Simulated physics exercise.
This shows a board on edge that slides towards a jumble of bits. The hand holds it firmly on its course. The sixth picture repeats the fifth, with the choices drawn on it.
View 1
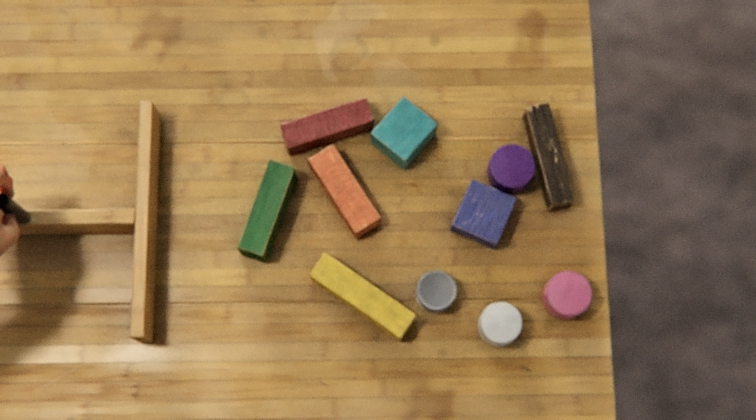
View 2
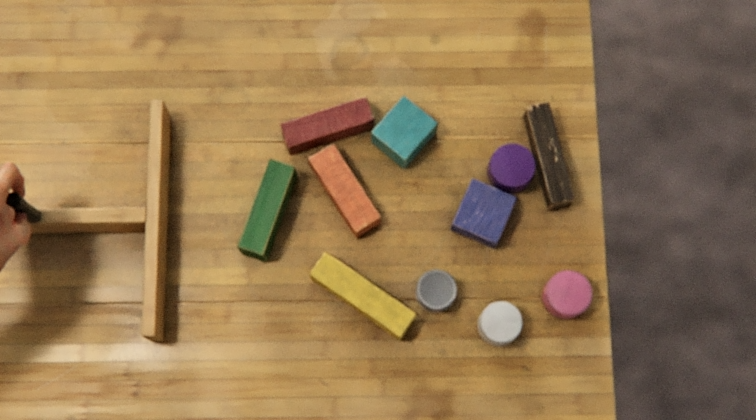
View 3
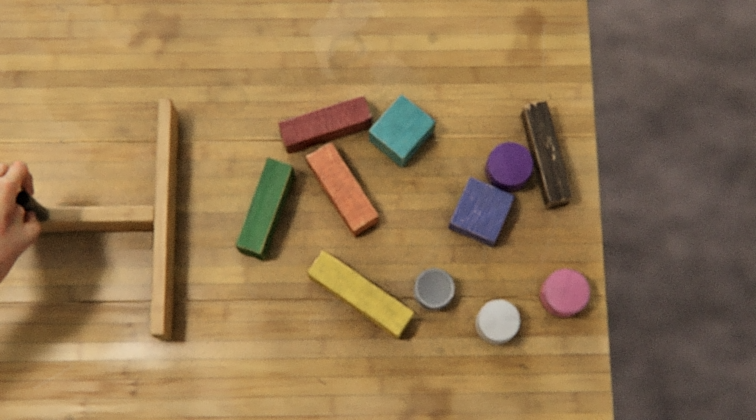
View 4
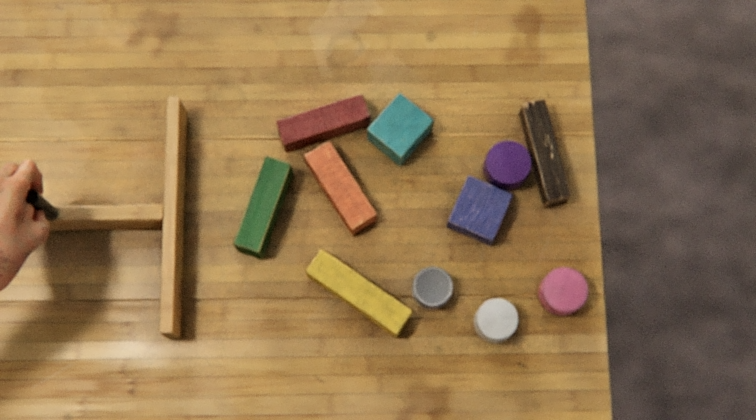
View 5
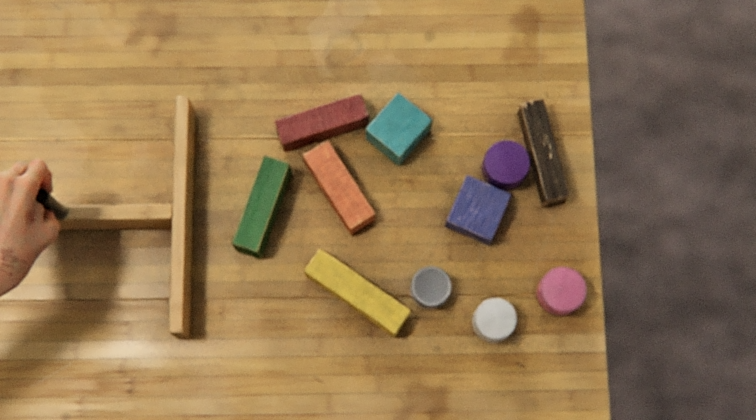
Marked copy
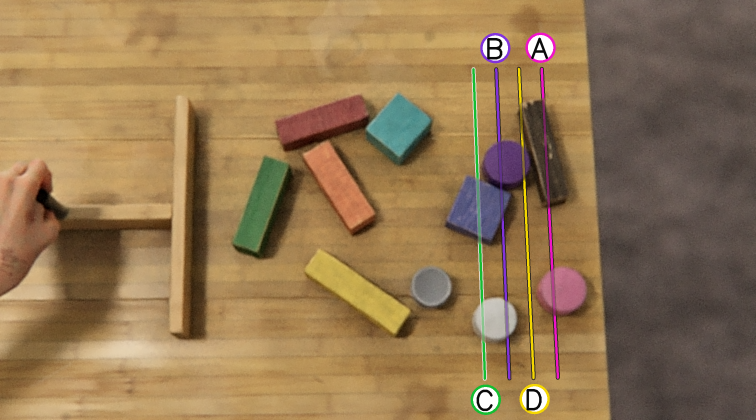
Wooden board on edge sliding slowly right across a tabletop, pushed by a hand, with scattered coloured blocks and discs lying still.
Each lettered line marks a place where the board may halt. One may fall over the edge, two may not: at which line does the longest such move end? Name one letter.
It can go as far as B.
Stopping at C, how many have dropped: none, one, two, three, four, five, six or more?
The count is none.
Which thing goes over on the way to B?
The black bar.
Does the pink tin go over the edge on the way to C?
By then, no.
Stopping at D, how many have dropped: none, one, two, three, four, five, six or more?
By then, four.
On the marked copy, A at (550, 218); B at (503, 219); C at (479, 219); D at (526, 218).
Taking B. A third of the way, board (296, 210); red bar (350, 112); yellow bar (366, 298).
Two thirds of the way, board (412, 209); blue block (499, 212); red bar (427, 88).
When it is over, board (502, 208); black bar over the edge; pink tin (596, 297); one fallen.
As for the rest, A drops seven; C is within the limit but short; D drops four.
